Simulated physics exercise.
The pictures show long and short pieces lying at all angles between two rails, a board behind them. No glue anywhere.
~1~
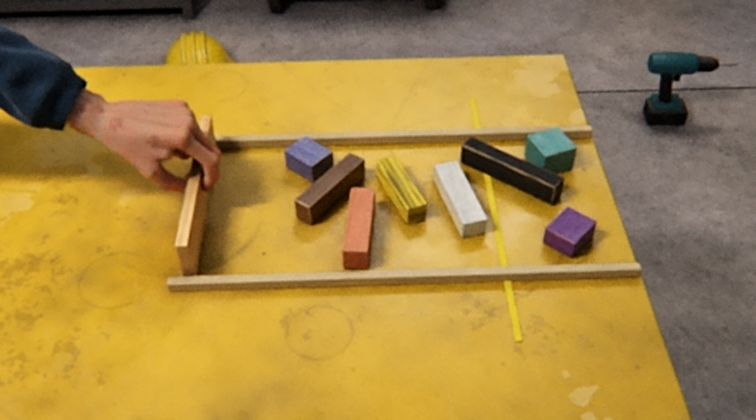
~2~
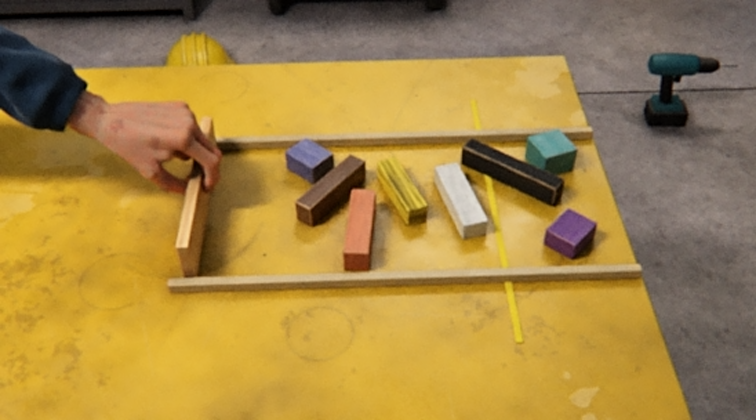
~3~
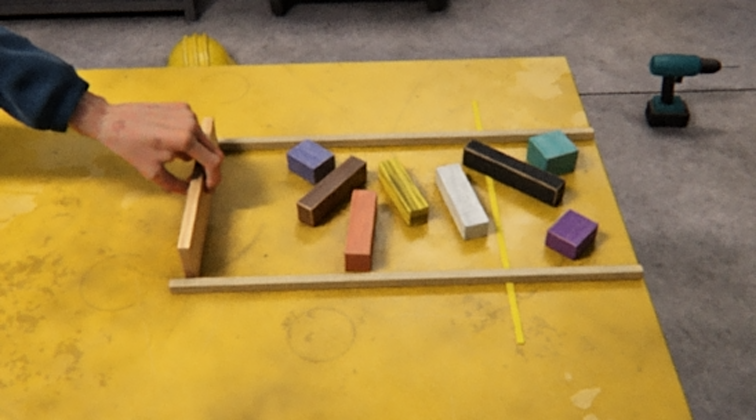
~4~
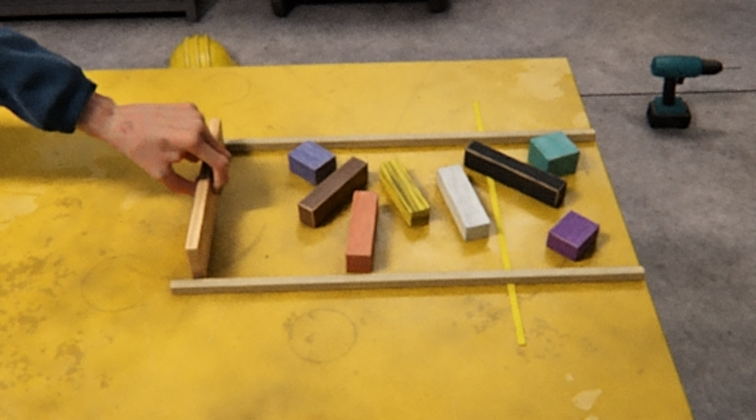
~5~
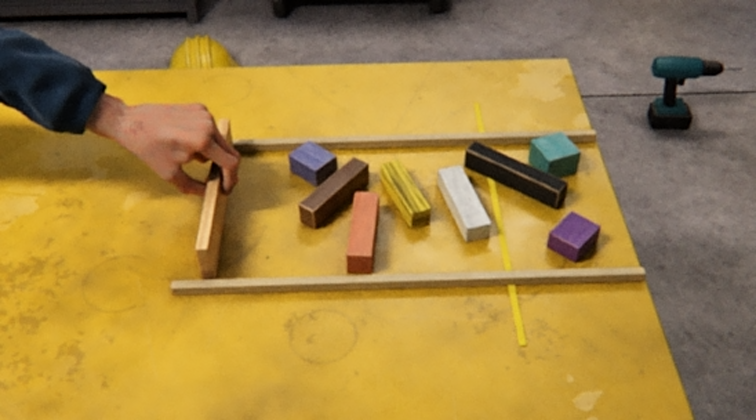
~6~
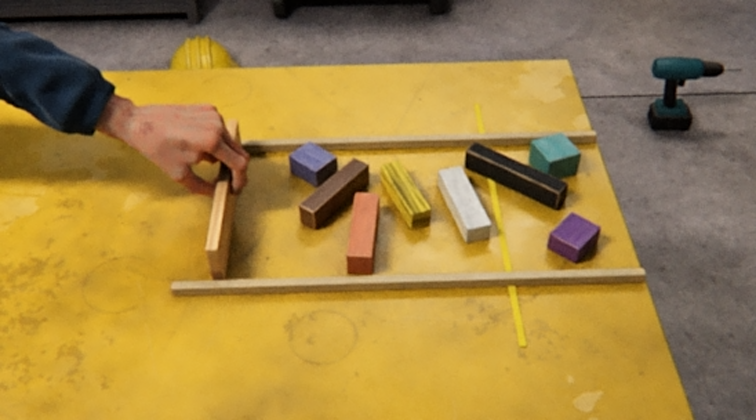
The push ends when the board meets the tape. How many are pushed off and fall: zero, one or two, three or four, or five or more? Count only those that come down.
The number that fall off is zero.
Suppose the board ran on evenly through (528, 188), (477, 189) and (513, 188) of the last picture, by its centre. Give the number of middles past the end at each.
It would be 2, 0 and 1.
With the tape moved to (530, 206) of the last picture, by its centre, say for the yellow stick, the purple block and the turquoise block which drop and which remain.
The yellow stick holds on; the purple block drops off; the turquoise block goes over.
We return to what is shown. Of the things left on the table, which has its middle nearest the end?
The purple block.
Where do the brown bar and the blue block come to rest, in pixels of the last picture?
The brown bar at (525, 186), the blue block at (513, 155).
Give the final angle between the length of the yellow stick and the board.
About 5°.
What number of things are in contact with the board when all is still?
That makes 3.
Soon after, none off yet; turquoise block at rest near (554, 157); purple block at rest near (574, 238); black stick at rest near (515, 175).
After that, none off yet; turquoise block at rest near (554, 157); purple block at rest near (574, 238); black stick moving near (519, 172).
In the end, the number that fall off is zero.
